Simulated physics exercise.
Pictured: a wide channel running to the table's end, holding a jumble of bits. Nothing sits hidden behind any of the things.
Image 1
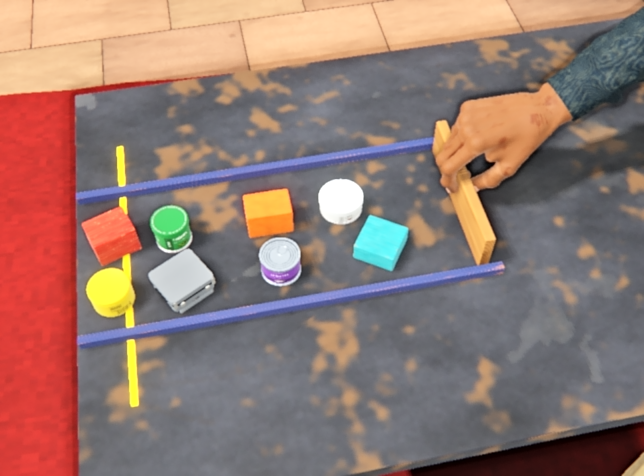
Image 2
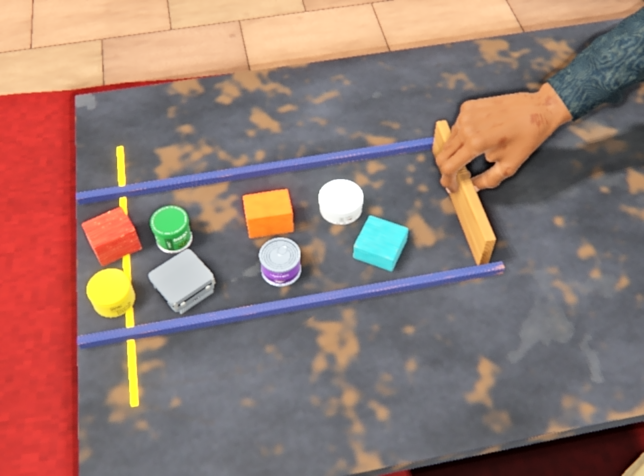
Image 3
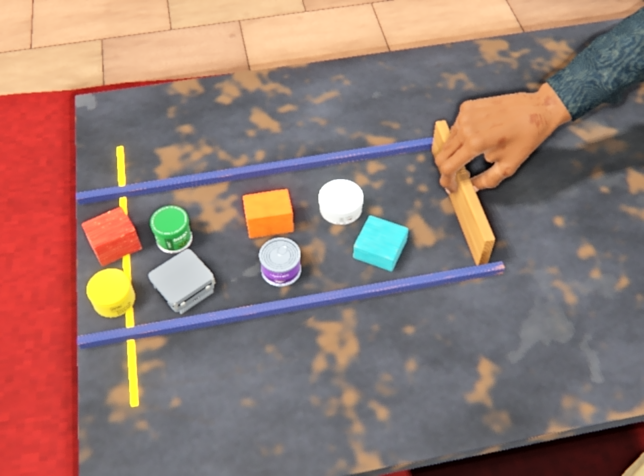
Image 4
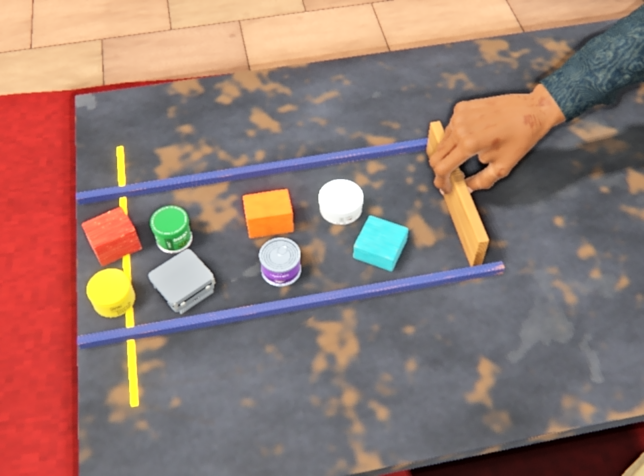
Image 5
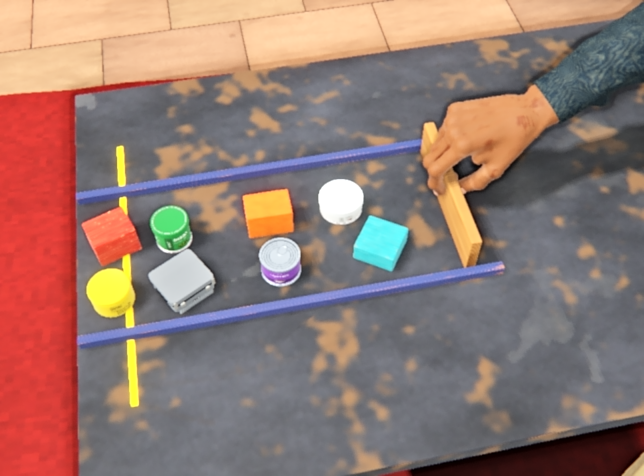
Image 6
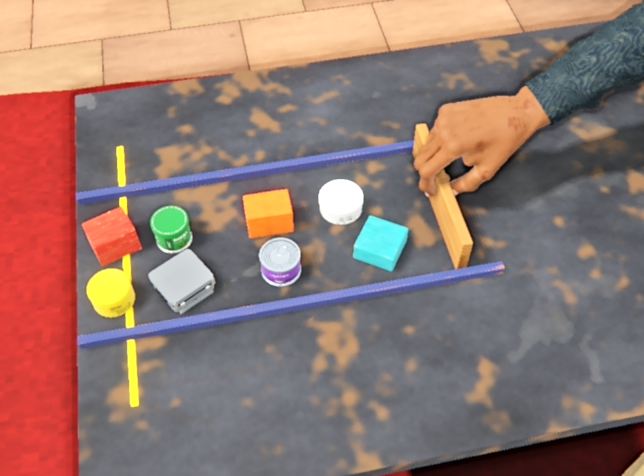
The video shows a hand holding a wooden board between two blue strips on a dark, mottled surface, with coloured blocks and small containers to its left. The board stays still at first, then the hand slides it slightly left.
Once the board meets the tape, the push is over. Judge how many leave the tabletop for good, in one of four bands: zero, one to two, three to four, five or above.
That falls in the band five or above.
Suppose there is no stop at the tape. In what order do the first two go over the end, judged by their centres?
In order: The yellow tub, the red block.
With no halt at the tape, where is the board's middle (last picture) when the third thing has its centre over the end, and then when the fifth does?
Roughly (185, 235) for the earlier crossing, roughly (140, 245) for the later one.
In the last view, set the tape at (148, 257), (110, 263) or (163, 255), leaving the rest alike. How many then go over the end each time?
In order, 4, 6 and 4.
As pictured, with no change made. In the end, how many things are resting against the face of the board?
Contact count: 2.
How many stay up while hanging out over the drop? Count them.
0 in all.
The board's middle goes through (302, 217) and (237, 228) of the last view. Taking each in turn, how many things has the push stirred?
First 4 and then 8.
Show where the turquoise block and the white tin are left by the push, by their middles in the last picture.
(105, 302) and (102, 243).
Early on, none off yet; yellow tub at rest near (112, 293); red block at rest near (112, 236); green pot at rest near (172, 230).
Finally, the number that fall off is five or more; lost, purple tin, orange block, grey case, green pot, red block and yellow tub.
